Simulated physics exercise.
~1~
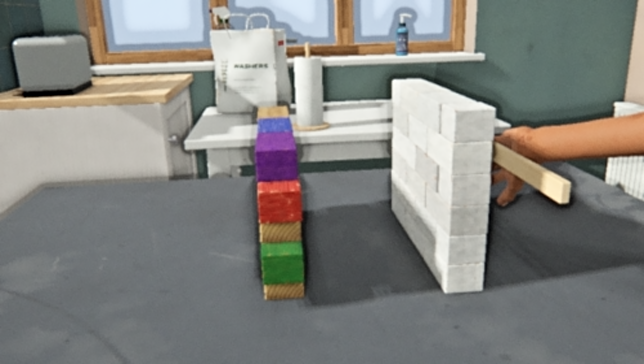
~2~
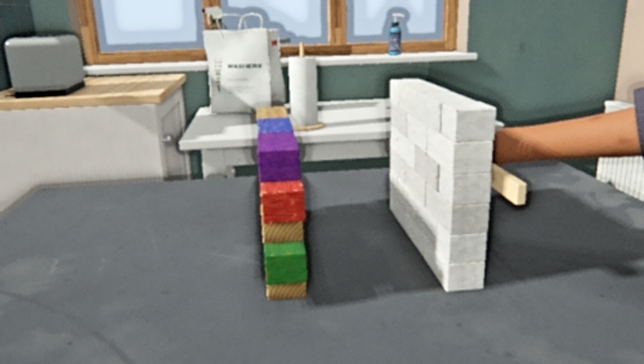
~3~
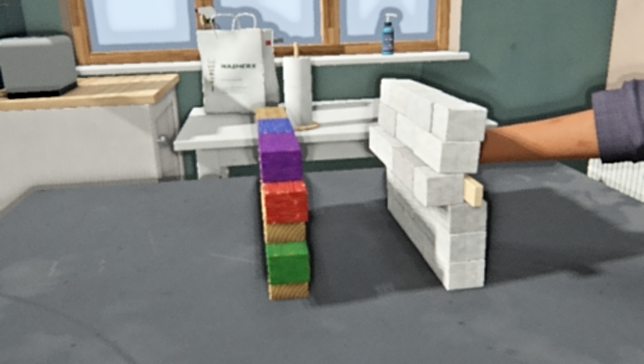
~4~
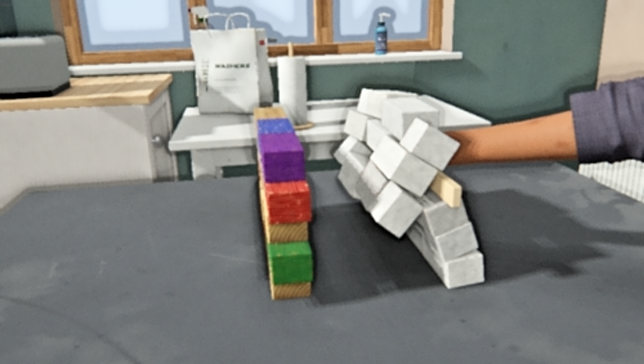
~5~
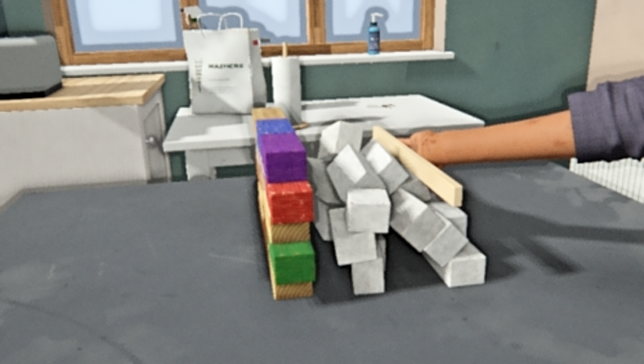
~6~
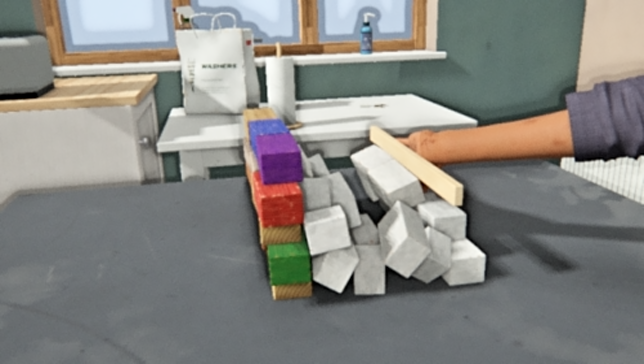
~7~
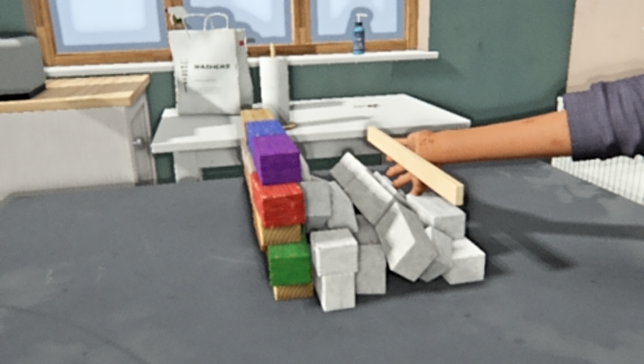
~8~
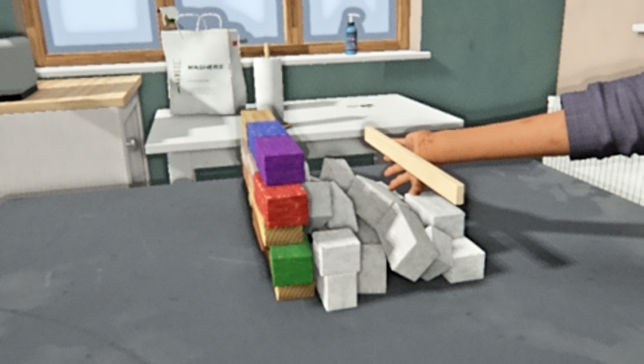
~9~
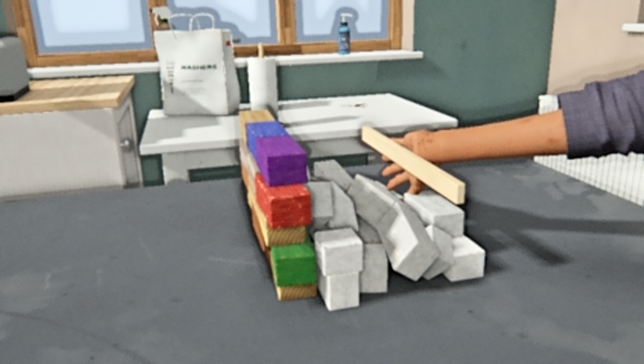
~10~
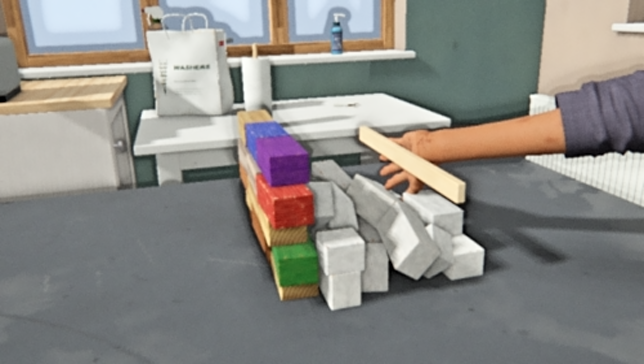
A hand from the right pushes a wooden batten against a pale grey block wall on a dark tabletop, seen nearly end-on in a bright kitchen with a paper bag and window behind. To the left stands a second wall of plain wooden blocks with green, red, purple and blue ones. The pale wall's upper part slides left, tilts and breaks apart. Its blocks tumble into the gap and against the coloured wall, nudging it slightly left. The batten stops, and the coloured wall stays standing, purple block still up, beside the heaped pale blocks.
